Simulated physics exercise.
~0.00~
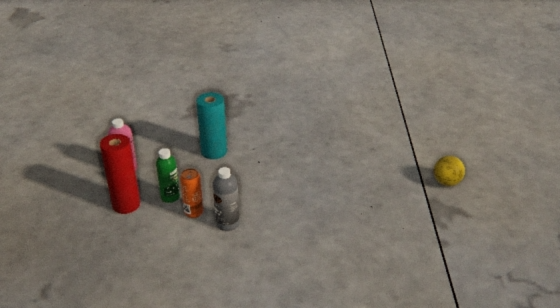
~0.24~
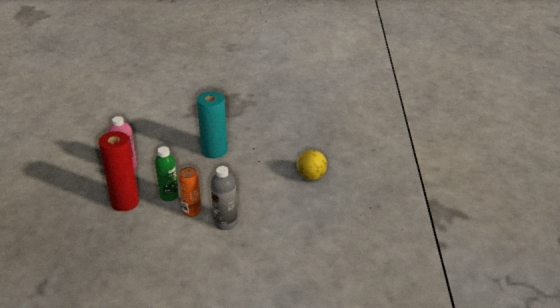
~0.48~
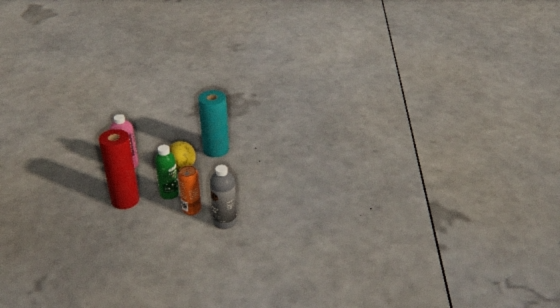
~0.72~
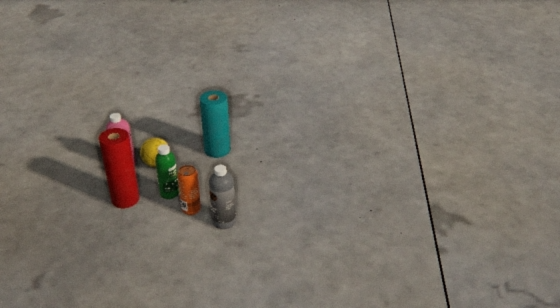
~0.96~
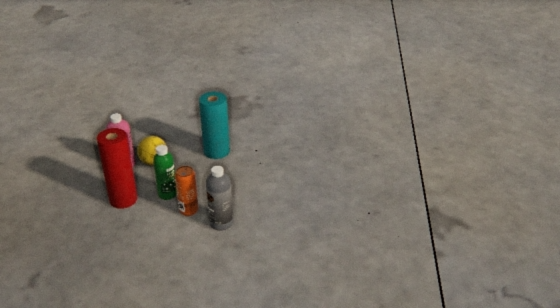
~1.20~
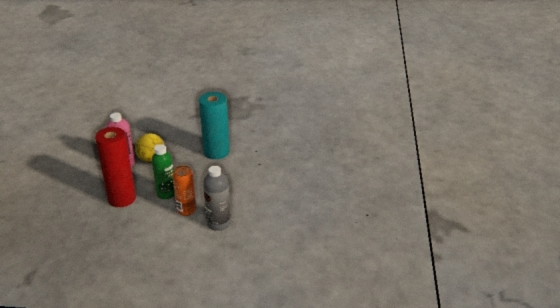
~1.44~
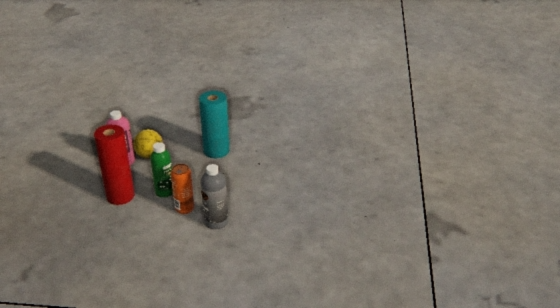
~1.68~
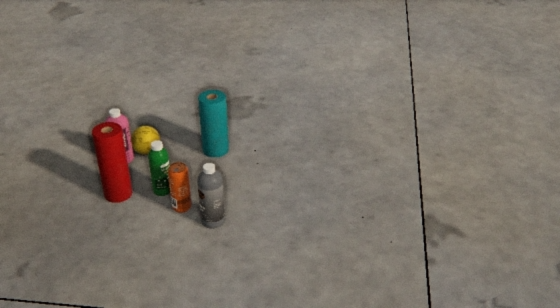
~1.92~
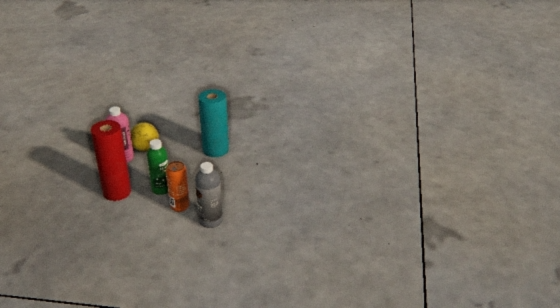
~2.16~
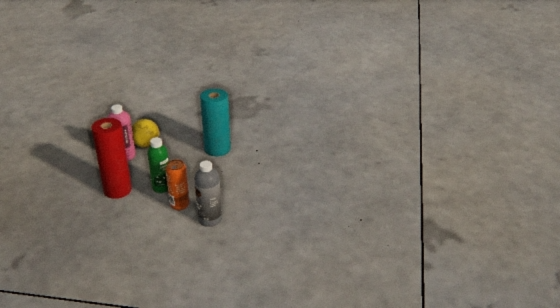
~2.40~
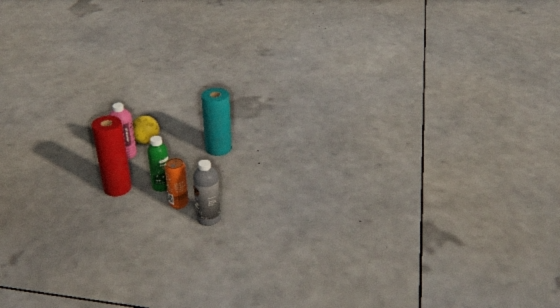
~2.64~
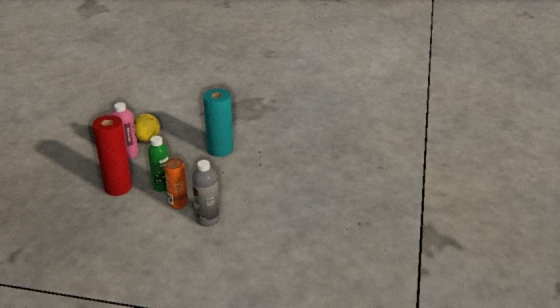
On a grey concrete floor crossed by a dark seam, a red roll, a turquoise roll, an orange can and pink, green and grey bottles stand in a loose group on the left, while a yellow ball lies to the right, just past the seam. The ball rolls left across the open floor towards them. It passes in front of the turquoise roll and goes in behind the green bottle. There it slows sharply and creeps to a spot beside the pink bottle, as the view drifts slightly sideways. At the end everything still stands upright, the turquoise roll included, with the ball nestled among them.
